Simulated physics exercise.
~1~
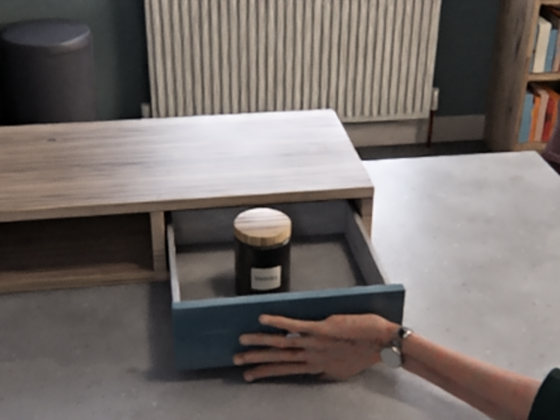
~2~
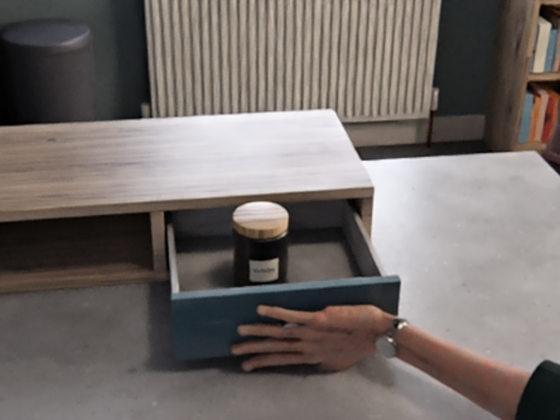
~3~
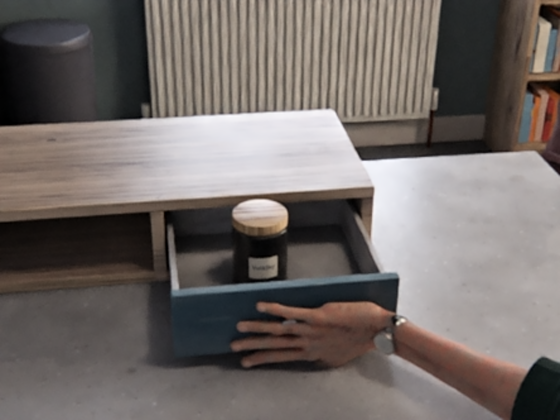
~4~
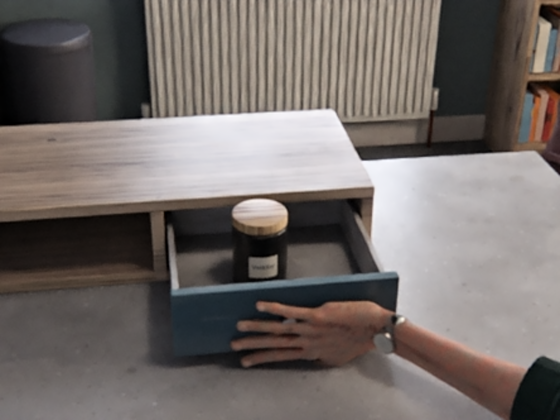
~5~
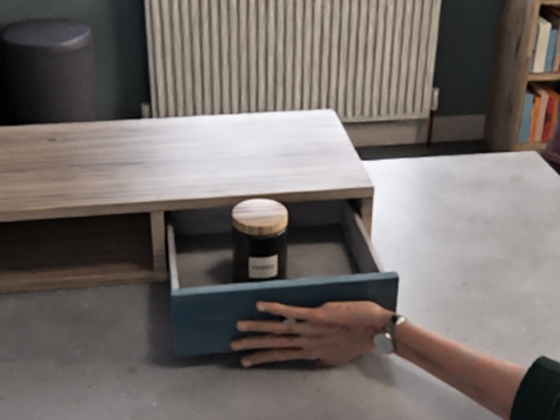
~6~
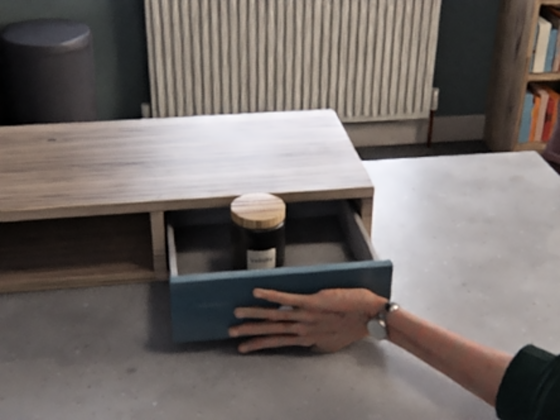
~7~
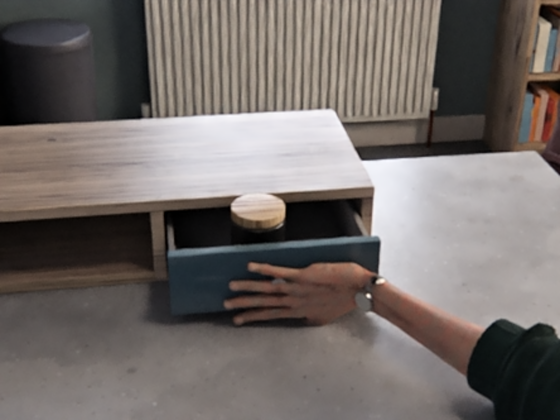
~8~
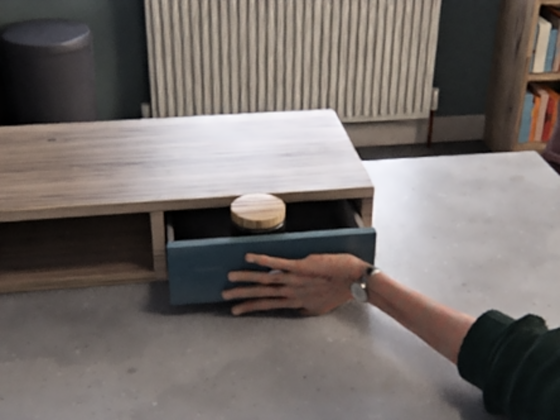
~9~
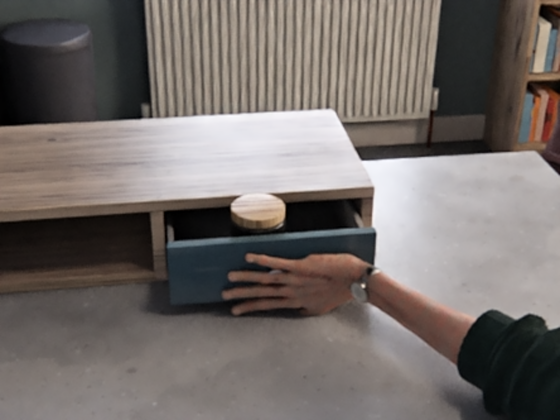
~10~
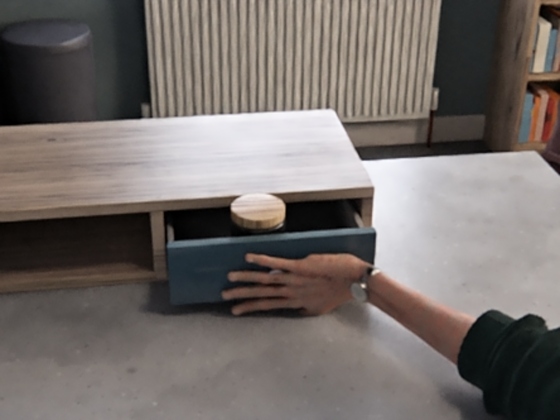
On a grey surface in a room with a radiator, a hand pushed the blue-fronted drawer of a low wooden unit inward in stages, carrying a dark jar with a wooden lid upright inside, until the drawer stopped partway and stayed ajar.
